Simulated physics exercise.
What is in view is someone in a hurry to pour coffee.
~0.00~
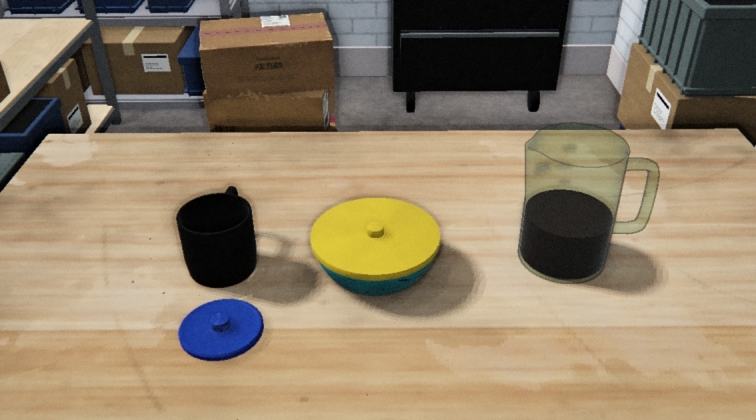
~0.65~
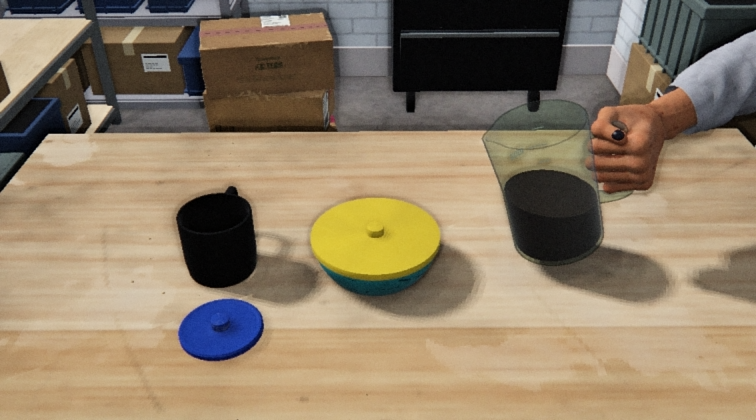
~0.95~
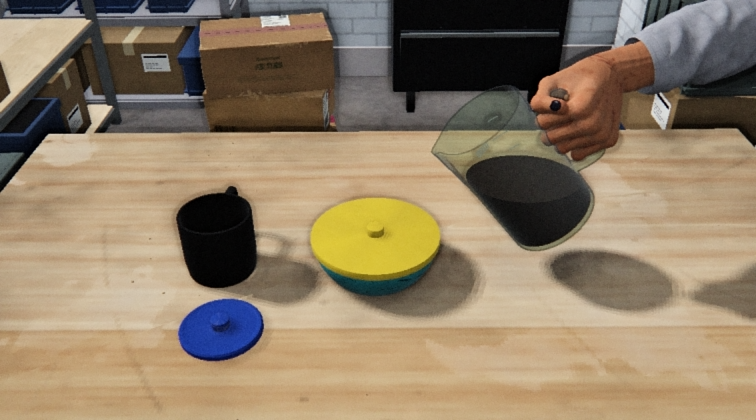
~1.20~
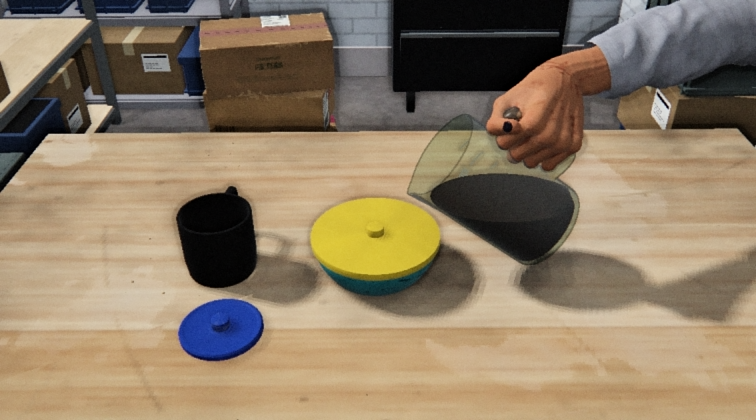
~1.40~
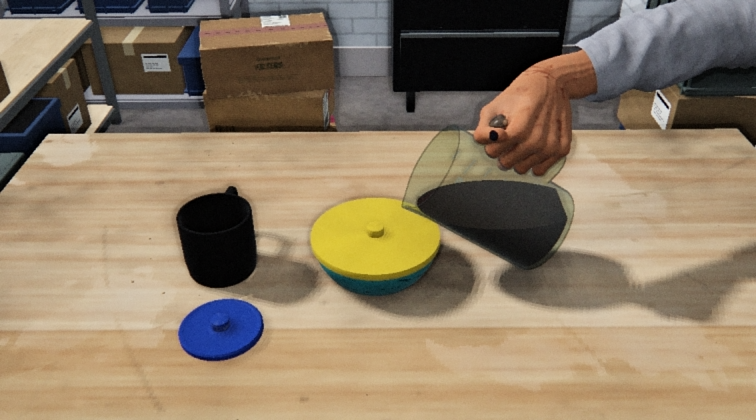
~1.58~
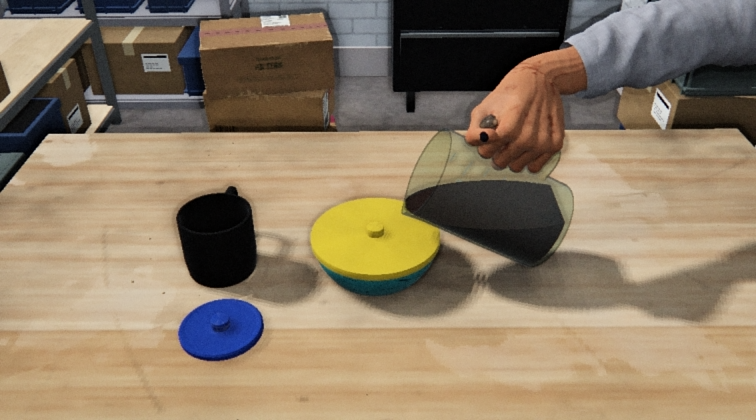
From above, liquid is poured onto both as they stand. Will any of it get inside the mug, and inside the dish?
At the end, the mug ends up with some; the dish ends up without any.
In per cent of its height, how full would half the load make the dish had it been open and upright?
It reaches about 55 percent of its height.
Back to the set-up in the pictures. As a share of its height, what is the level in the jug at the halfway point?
I'd put the level around 20 percent of the height.
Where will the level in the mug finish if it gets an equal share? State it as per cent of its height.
About 65 per cent of its height.
By 2.3 s, it hits the lid of the dish and runs off.
By 3.2 s, the coffee goes into the mug.
By 4.6 s, the dish is empty, in a puddle; the mug has its share inside.
